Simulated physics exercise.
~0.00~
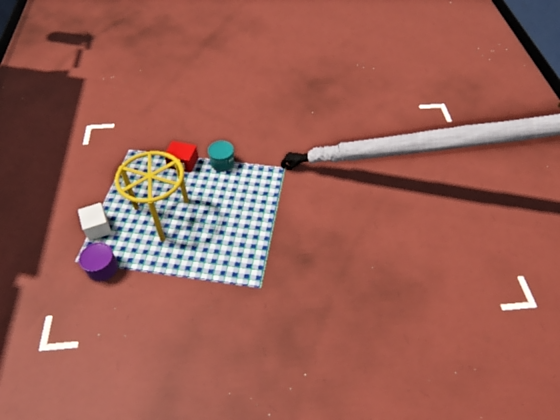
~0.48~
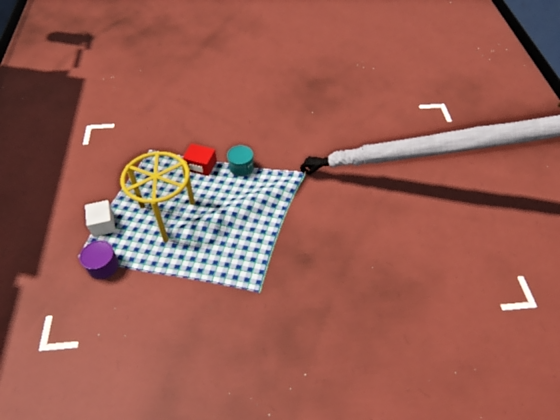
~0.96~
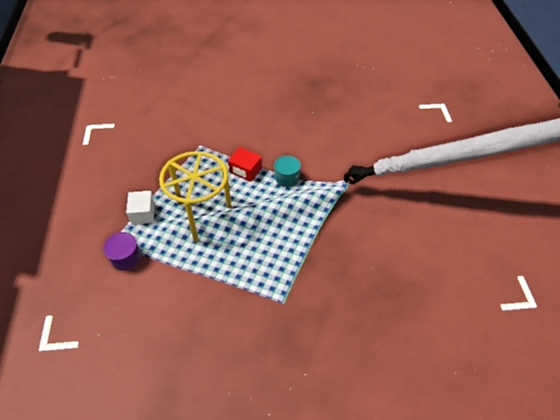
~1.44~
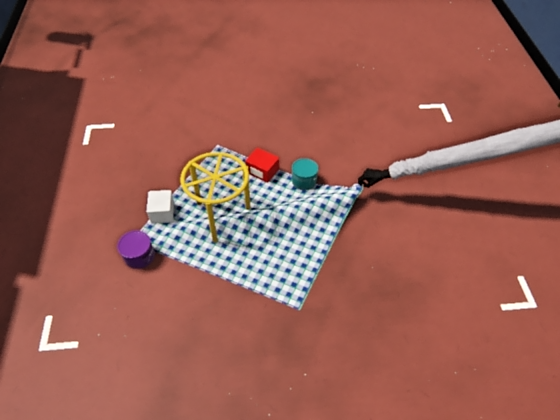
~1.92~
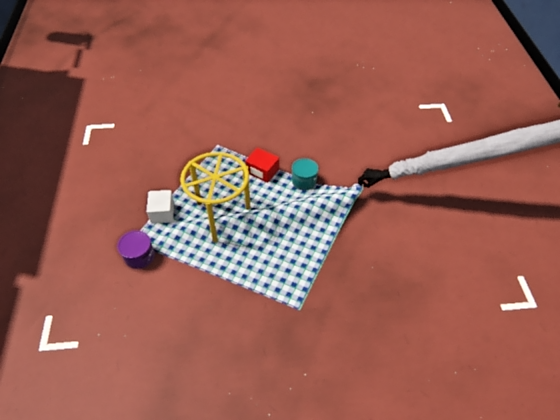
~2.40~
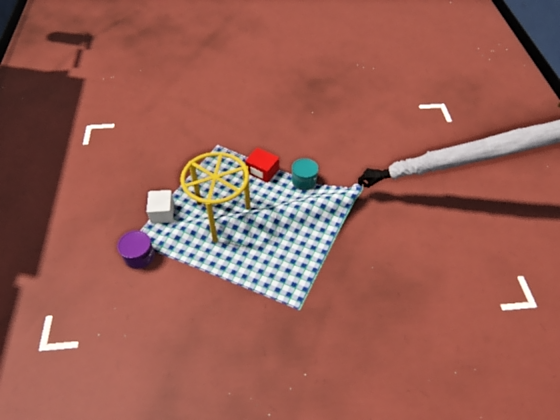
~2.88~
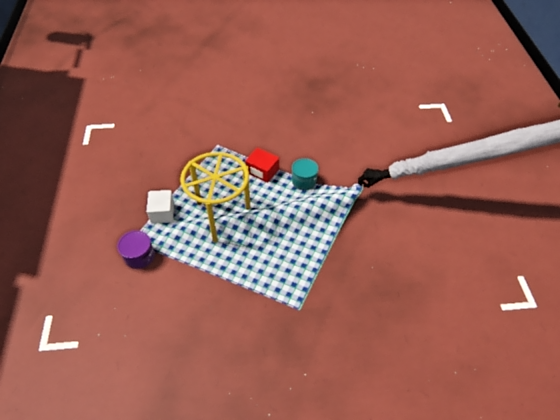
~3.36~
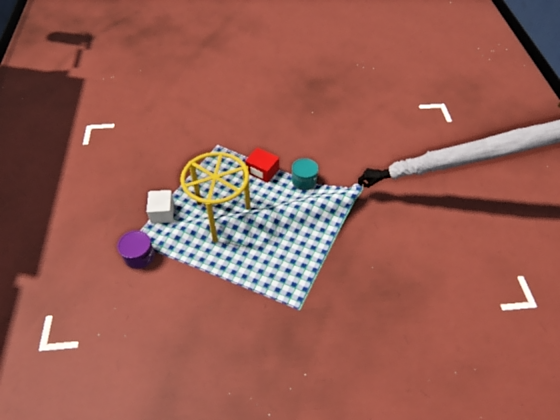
A thin arm drags the checkered mat rightward with its objects, then everything stays still.
